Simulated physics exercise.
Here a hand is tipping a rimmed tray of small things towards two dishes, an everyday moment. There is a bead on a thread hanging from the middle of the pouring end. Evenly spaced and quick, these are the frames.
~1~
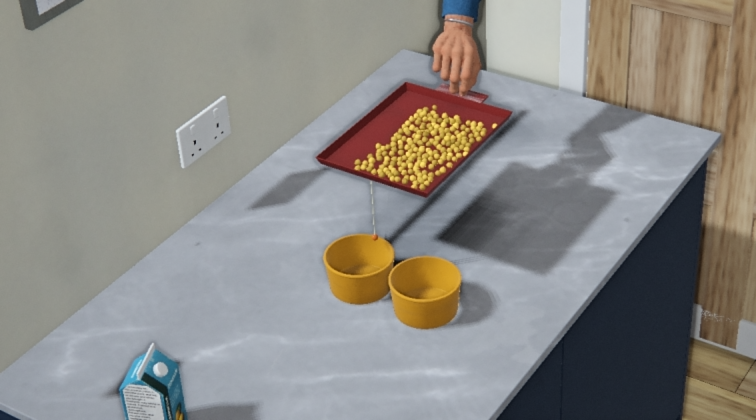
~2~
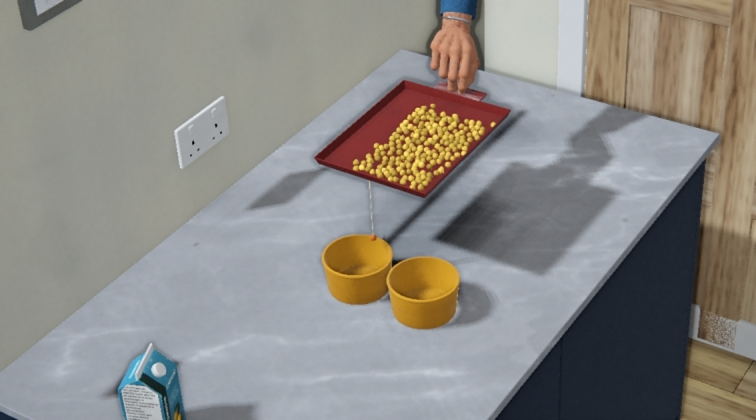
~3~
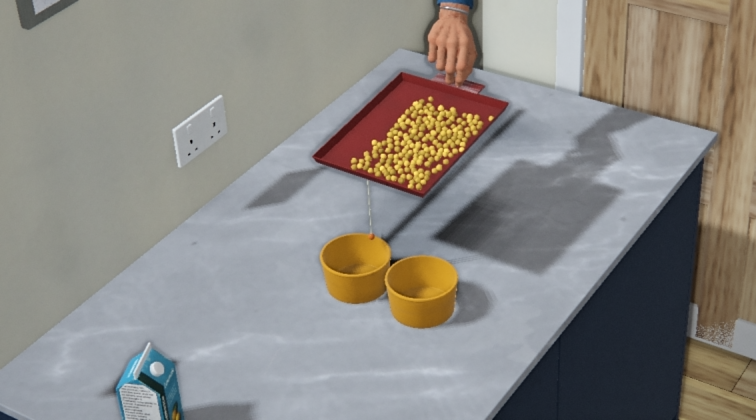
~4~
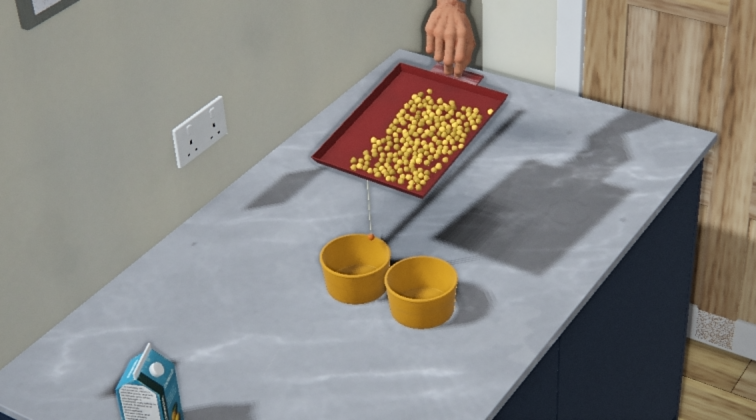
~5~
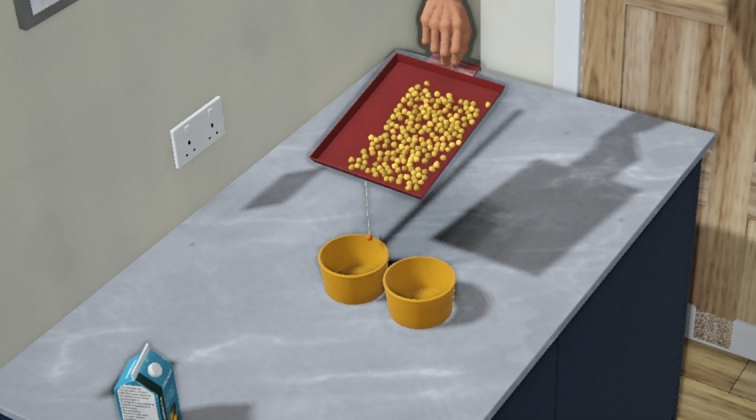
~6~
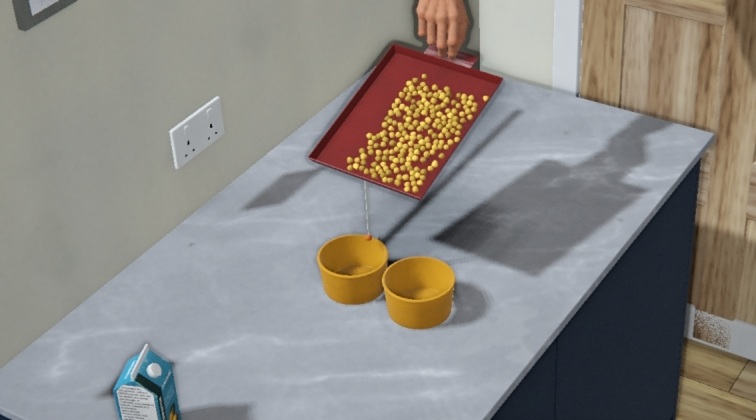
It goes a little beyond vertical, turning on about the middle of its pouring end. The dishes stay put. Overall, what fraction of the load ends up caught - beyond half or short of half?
Beyond half.
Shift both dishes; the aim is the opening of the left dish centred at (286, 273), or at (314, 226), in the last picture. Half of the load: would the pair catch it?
Well, not up to half at the first spot and not up to half at the second.
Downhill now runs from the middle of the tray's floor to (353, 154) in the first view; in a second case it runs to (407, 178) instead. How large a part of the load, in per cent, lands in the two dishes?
In order, 10 in a hundred and 90 in a hundred.
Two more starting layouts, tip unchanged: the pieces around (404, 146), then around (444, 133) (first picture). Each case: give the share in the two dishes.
Try 1: 80 %; try 2: 80 %.
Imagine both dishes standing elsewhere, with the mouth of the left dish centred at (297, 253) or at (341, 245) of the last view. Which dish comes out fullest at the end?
The dish at right, then the dish at right.
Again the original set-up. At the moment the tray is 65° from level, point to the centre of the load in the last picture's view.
Close to (390, 175).
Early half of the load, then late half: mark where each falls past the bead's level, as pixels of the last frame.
About (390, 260), and after that about (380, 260).
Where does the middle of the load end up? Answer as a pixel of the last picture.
The centre settles at about (396, 298).
Just after the last frame, tray tipped steeply; the larger part on the tray; just a few in the right dish; about a tenth in the air.
A moment on, tray tipped past a quarter turn; roughly half in the right dish; roughly a third in the left dish; about a tenth outside both; about a tenth in the air.
Further on, tray tipped past a quarter turn; roughly half in the right dish; roughly a third in the left dish; about a tenth outside both.
When it is over, tray tipped past a quarter turn; roughly half in the right dish; roughly a third in the left dish; about a tenth outside both.
